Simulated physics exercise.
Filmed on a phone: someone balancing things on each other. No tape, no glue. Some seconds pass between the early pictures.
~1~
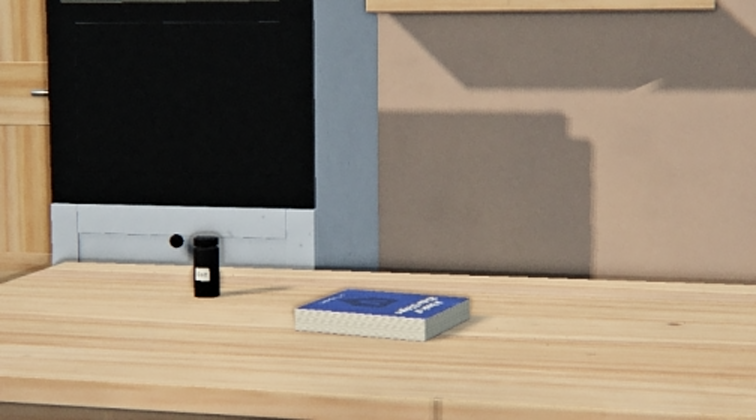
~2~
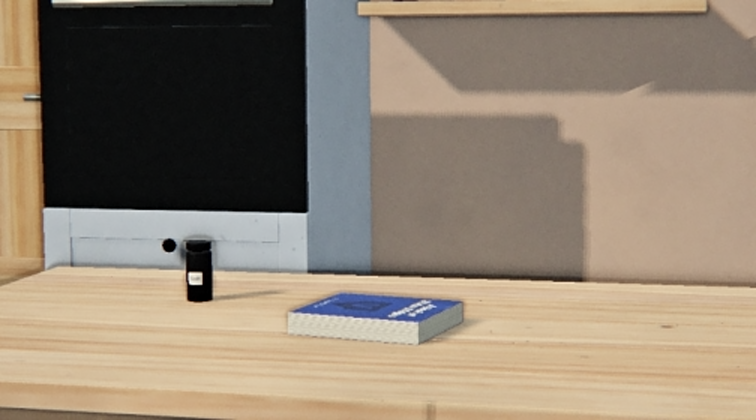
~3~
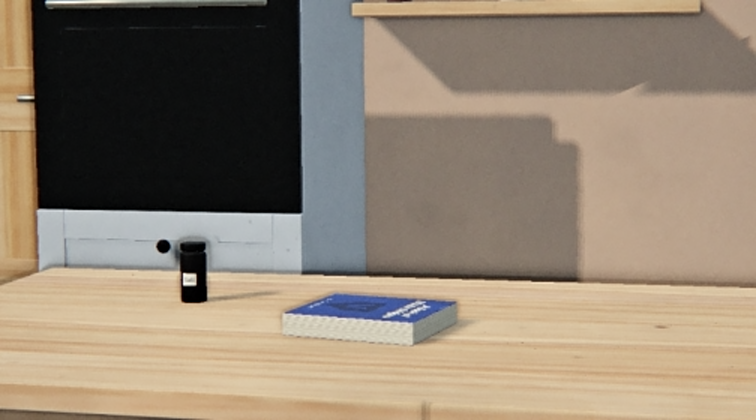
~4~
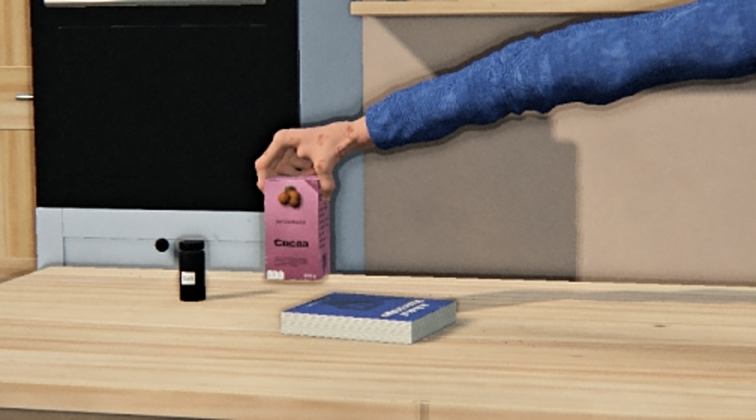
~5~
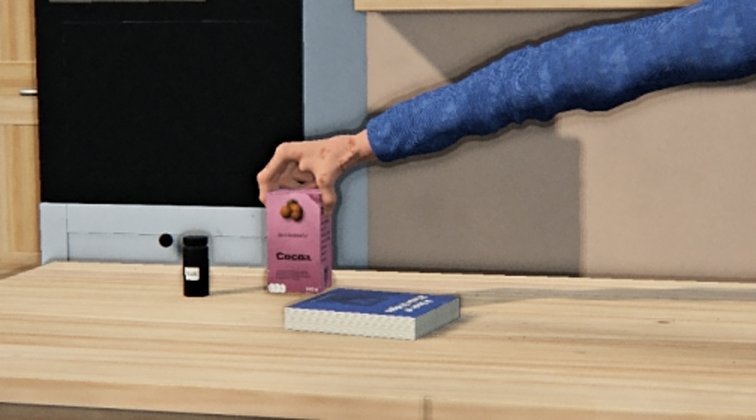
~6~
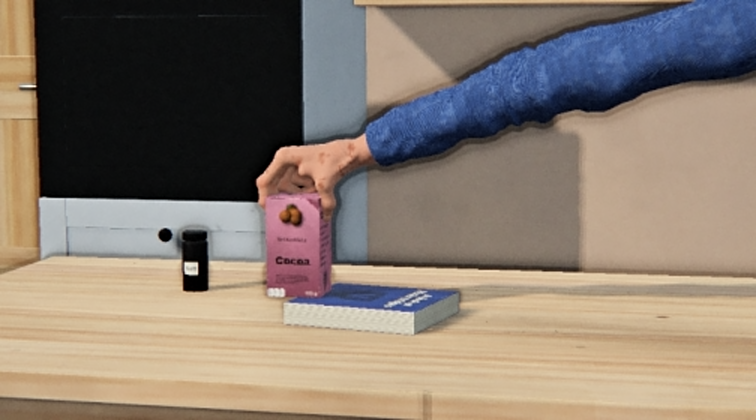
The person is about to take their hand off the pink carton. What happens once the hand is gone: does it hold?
Here the pile loses its balance.
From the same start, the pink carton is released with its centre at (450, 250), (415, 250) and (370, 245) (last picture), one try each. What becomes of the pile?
First, it comes apart; second, it holds; third, it stays up.
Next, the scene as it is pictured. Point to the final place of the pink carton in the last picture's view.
Near (225, 285).
Then, 0.30 s after the last picture, pink carton tipped 19° from how it was near (284, 249).
Then, 0.50 s after the last picture, pink carton now fallen.
At rest, fallen, pink carton; the other 2 in place. Seen from the same camera at the end, pink carton near (225, 285). The pile comes apart.
